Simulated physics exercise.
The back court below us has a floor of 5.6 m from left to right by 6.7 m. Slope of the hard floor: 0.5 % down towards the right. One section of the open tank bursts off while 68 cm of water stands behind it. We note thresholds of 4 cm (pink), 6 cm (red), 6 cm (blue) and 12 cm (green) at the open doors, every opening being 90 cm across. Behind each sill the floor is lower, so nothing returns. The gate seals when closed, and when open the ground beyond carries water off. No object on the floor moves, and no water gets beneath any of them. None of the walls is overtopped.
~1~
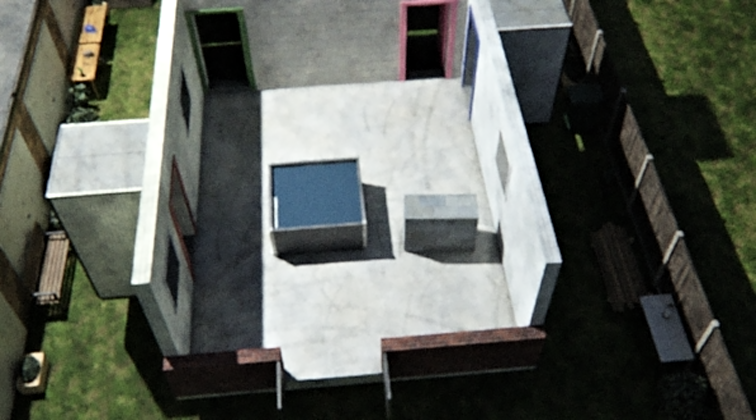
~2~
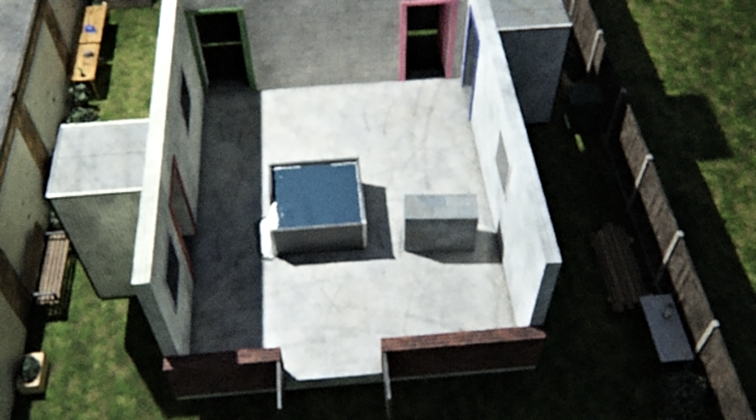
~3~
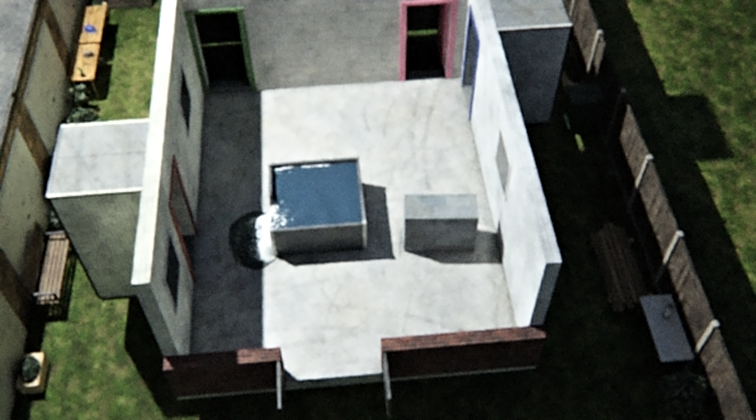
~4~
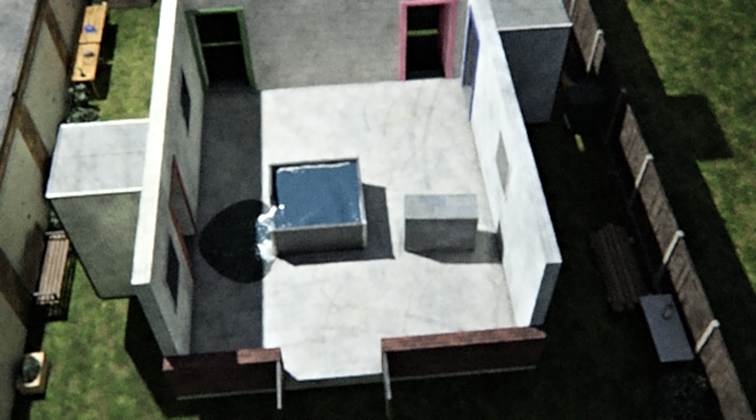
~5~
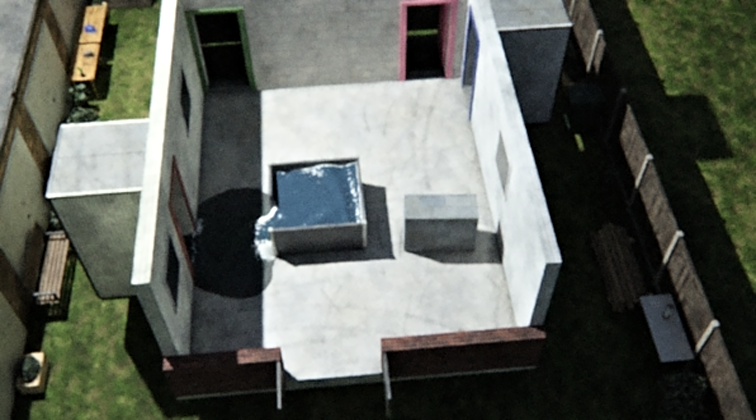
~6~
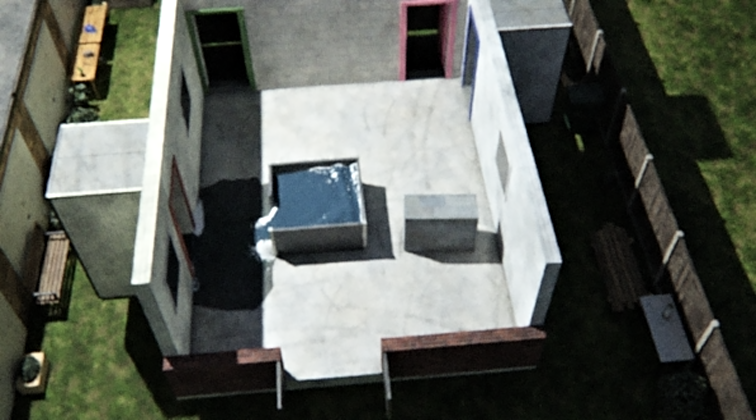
Water pours from the left side of an open tank and spreads darkly across the court floor.
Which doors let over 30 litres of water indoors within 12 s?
My guess is the pink door lets through less than the limit; my guess is the red door lets through more than the limit; my guess is the blue door lets through less than the limit; my guess is the green door lets through less than the limit.
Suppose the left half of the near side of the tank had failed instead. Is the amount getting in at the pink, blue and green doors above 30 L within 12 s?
Then it goes pink fine, blue fine, green fine.
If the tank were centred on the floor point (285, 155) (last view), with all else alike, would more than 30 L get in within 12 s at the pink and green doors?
Result - pink door does not exceed it, green door exceeds it.
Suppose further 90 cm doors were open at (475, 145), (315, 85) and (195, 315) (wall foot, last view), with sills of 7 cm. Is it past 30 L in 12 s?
Well, the first is on the low side, the second is on the low side, and the third is on the high side.
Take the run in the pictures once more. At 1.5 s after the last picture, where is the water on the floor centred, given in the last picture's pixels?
Around (282, 229) in the last picture.
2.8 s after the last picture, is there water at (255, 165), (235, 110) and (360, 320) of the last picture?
Listed in sequence, the spots are drenched, drenched and drenched.
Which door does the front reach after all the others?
That's the blue door.
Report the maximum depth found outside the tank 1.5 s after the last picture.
It tops out at some 24 cm.
Then, 0.7 s after the last picture water covers 15 % of the floor and is deepest (32 cm) near (197, 235); pink door not reached, red door 19 cm at the sill, 136 L in, blue door not reached, green door not reached.
Then, 1.5 s after the last picture water covers 25 % of the floor and is deepest (24 cm) near (189, 375); pink door not reached, red door 18 cm at the sill, 274 L in, blue door not reached, green door 5 cm at the sill, 0 L in.
Then, 2.8 s after the last picture water covers 40 % of the floor and is deepest (18 cm) near (195, 259); pink door not reached, red door 18 cm at the sill, 391 L in, blue door not reached, green door 10 cm at the sill, 2 L in.
Then, 6.3 s after the last picture water covers 75 % of the floor and is deepest (10 cm) near (189, 375); pink door 2 cm at the sill, 0 L in, red door 9 cm at the sill, 490 L in, blue door 5 cm at the sill, 0 L in, green door 5 cm at the sill, 3 L in.
Then, 11.3 s after the last picture water covers 90 % of the floor and is deepest (6 cm) near (490, 206); pink door 4 cm at the sill, 1 L in, red door 4 cm at the sill, 499 L in, blue door 4 cm at the sill, 0 L in, green door 3 cm at the sill, 3 L in.
